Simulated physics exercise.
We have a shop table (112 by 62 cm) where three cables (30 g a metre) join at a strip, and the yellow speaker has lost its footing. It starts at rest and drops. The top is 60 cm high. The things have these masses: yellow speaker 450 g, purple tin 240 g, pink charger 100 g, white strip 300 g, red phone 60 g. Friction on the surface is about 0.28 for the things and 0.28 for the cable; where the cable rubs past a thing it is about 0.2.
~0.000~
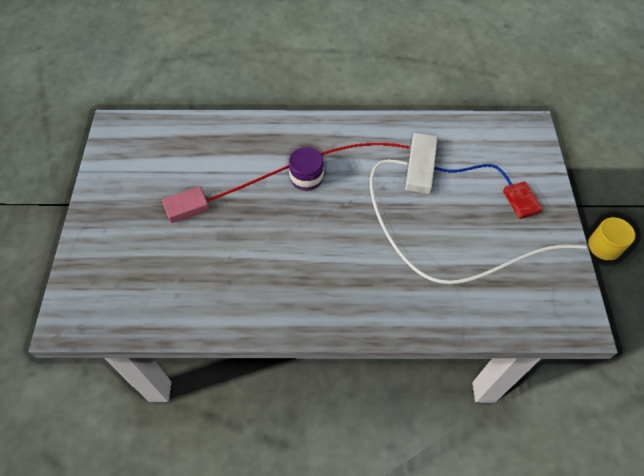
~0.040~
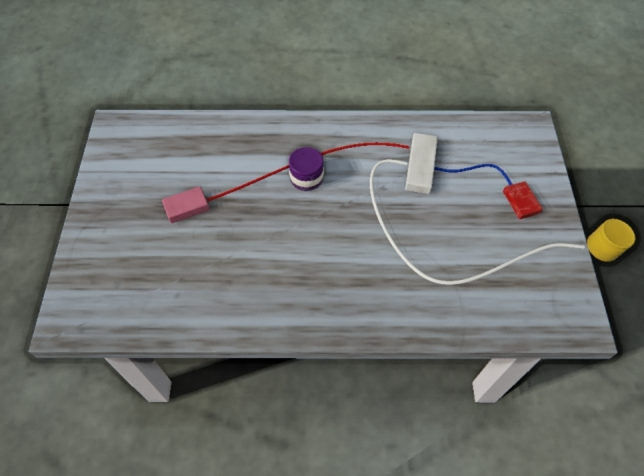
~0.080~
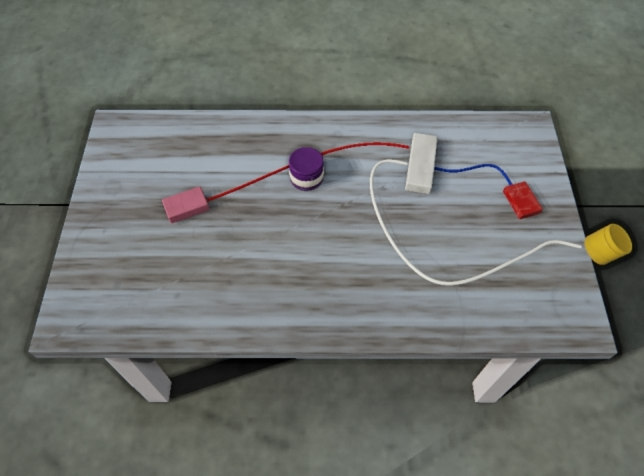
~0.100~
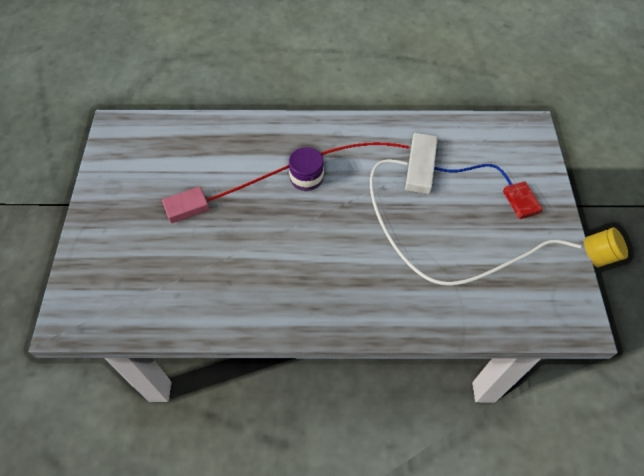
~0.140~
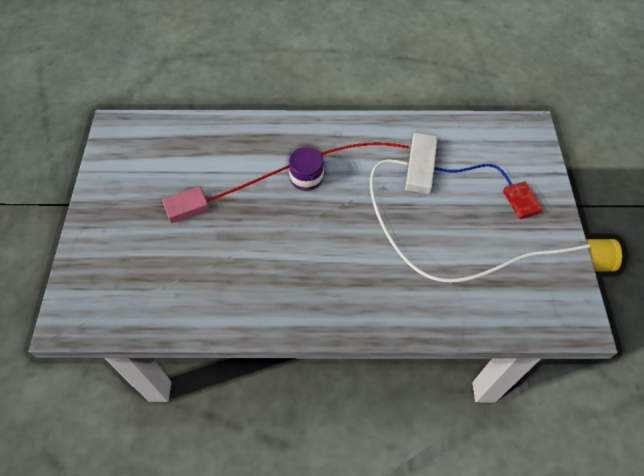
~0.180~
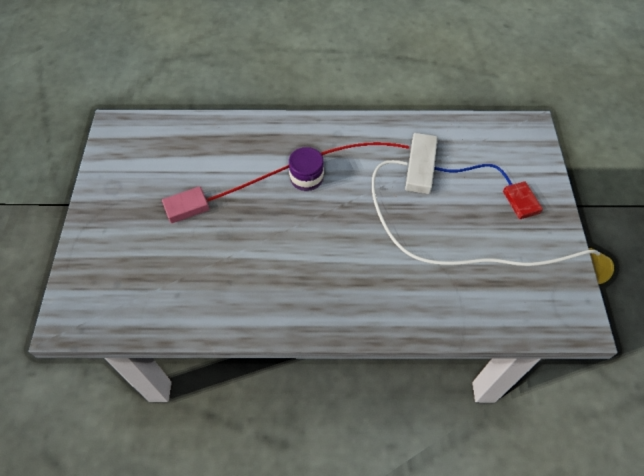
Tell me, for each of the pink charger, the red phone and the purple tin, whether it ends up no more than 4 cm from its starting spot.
In order: The pink charger ends in a new spot. The red phone ends in a new spot. The purple tin ends in a new spot.
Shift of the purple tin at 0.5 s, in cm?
Roughly 5 cm.
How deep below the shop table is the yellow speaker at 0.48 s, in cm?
I'd say close to 55 centimetres below.
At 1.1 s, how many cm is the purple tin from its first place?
9 cm.
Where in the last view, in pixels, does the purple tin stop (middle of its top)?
(317, 194).
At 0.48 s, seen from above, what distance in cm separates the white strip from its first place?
About 10 cm, measured level.
At 0.5 s, the strip's end of the white cable at (472, 186); pink charger 18 cm off its start, red phone 15 cm off its start, purple tin 5 cm off its start.
At 0.8 s, the strip's end of the white cable at (507, 186); pink charger 66 cm off its start, red phone 27 cm off its start, purple tin 9 cm off its start.
At 1.1 s, the strip's end of the white cable at (506, 184); pink charger over the edge, red phone over the edge, purple tin 9 cm off its start at (317, 194).
At 1.4 s, the strip's end of the white cable at (511, 163); pink charger over the edge, red phone over the edge, purple tin 9 cm off its start.
At 2.6 s, the strip's end of the white cable at (511, 148); pink charger over the edge, red phone over the edge, purple tin 9 cm off its start at (317, 194), white strip 25 cm off its start at (528, 140).
